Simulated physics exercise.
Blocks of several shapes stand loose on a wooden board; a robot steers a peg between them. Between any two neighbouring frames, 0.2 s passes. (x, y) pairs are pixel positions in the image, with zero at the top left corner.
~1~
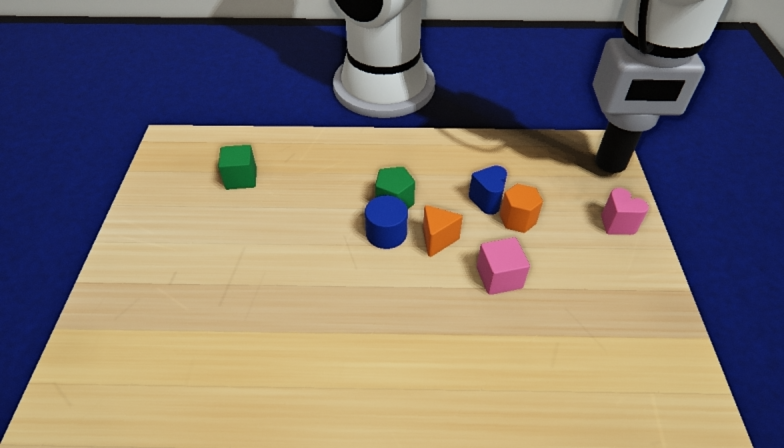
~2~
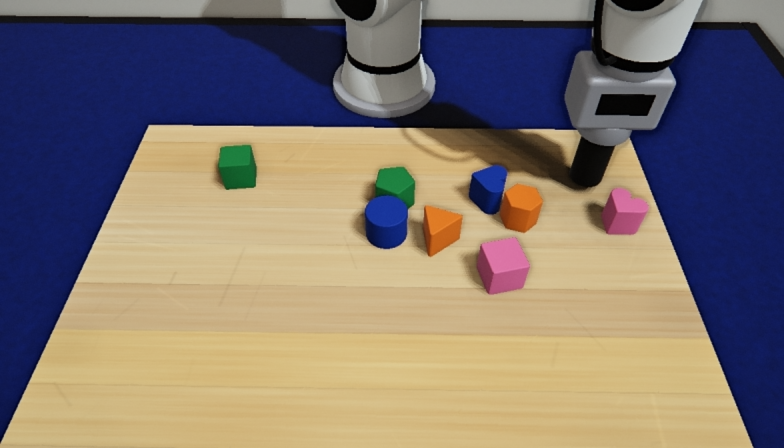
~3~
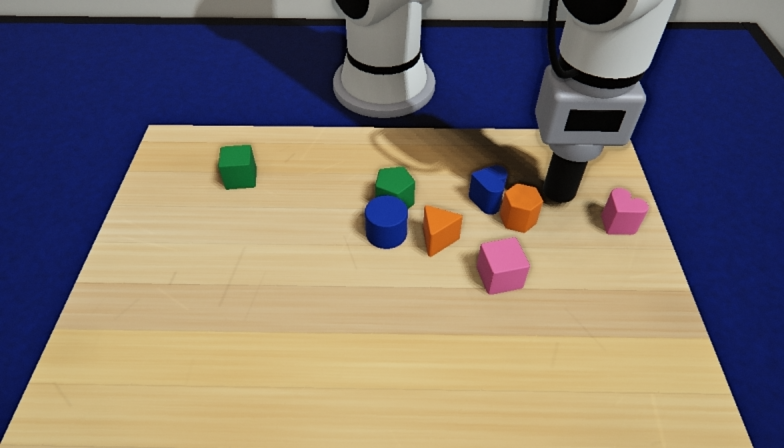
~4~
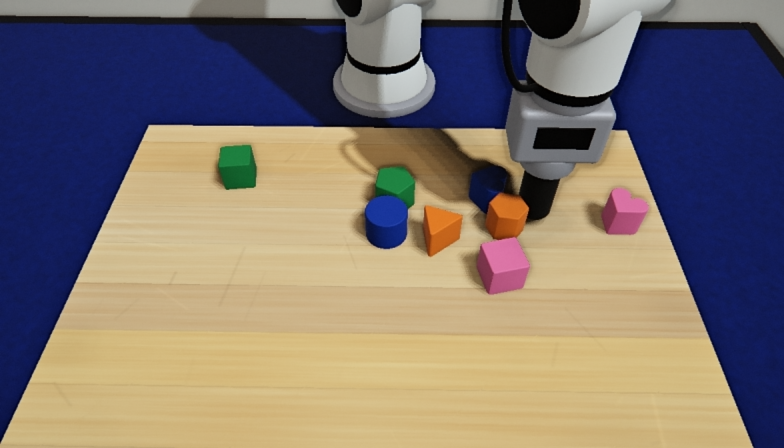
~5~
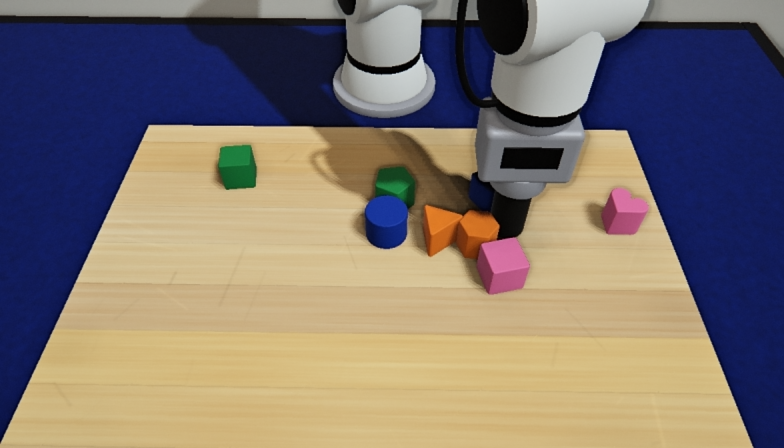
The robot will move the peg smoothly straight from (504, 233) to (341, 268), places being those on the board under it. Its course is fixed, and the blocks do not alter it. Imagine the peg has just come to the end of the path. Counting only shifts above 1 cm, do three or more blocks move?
Yes.
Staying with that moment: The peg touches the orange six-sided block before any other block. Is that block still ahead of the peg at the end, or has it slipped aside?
By then it is beside or behind the peg.
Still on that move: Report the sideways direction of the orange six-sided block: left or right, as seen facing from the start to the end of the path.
To the path's left.
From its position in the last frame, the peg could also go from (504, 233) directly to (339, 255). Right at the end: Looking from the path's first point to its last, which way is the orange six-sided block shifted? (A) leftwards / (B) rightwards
It's A.
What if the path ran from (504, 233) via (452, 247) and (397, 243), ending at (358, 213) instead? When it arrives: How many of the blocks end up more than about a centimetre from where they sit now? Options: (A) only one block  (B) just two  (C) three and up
C - three and up.
On the path given first. One third of the way, peg (453, 237); blue round block (379, 209); orange triangular piece (413, 216); orange six-sided block (432, 243), turned 30° anticlockwise.
Two thirds of the way, peg (397, 248); blue round block (338, 198); orange triangular piece (364, 214), turned 55° clockwise; orange six-sided block (392, 265), turned 95° anticlockwise.
At the end, peg (340, 260); blue round block (328, 190); orange triangular piece (332, 220), turned 125° clockwise; orange six-sided block (384, 268), turned 135° anticlockwise; blue heart block not moved.
